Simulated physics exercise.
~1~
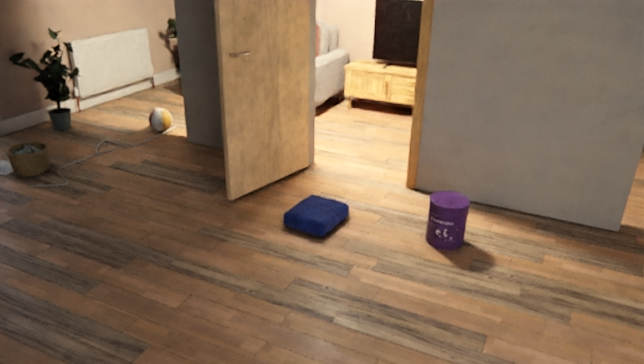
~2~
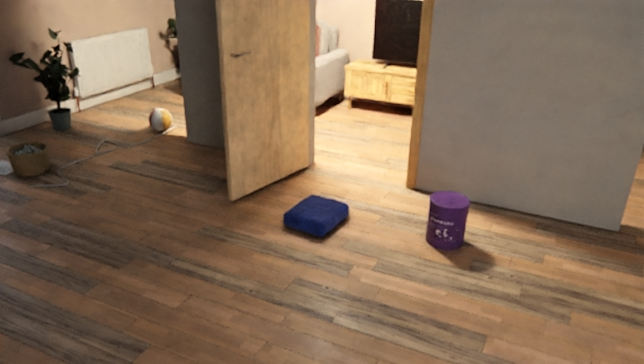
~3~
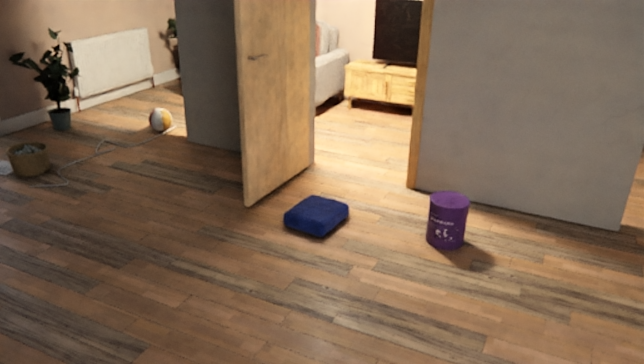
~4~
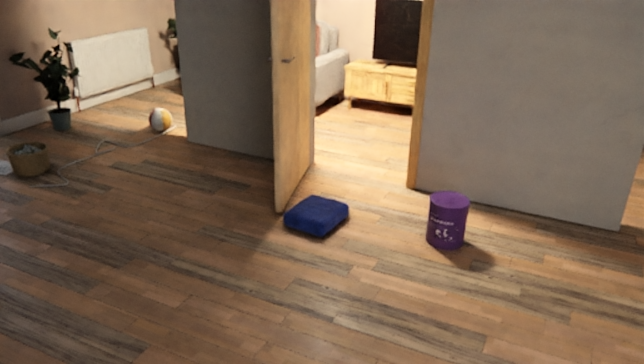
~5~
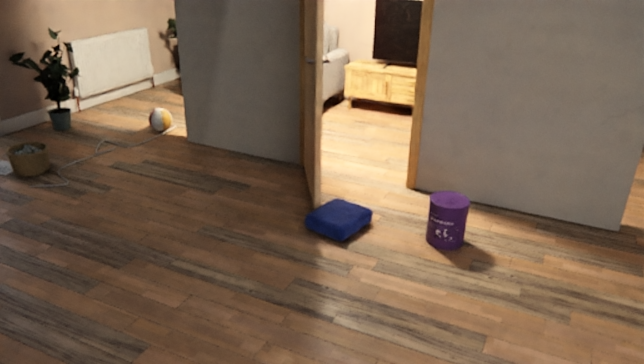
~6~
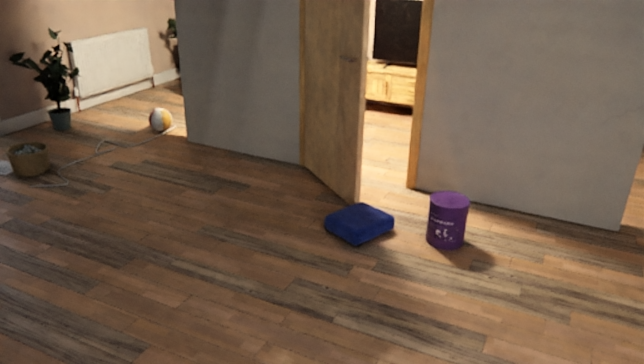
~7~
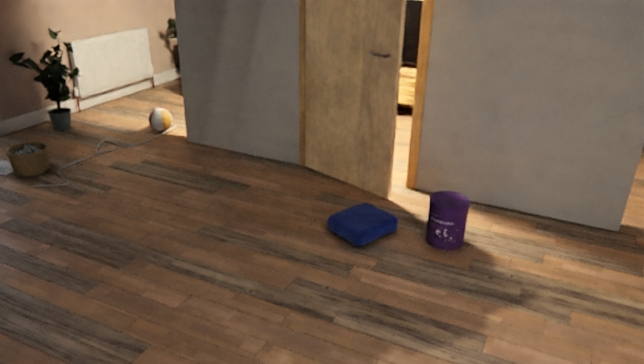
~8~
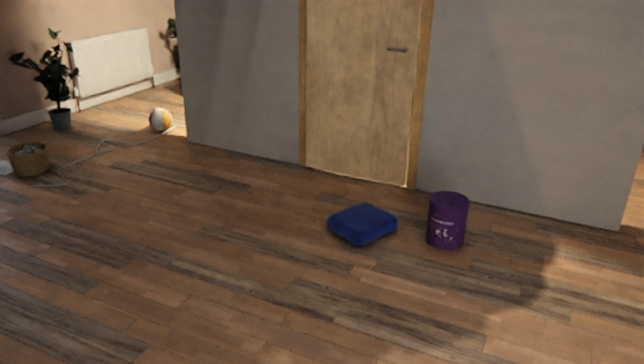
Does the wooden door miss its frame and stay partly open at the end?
No, the door pushes the blue cushion a short way aside and swings on until it is shut in its frame.
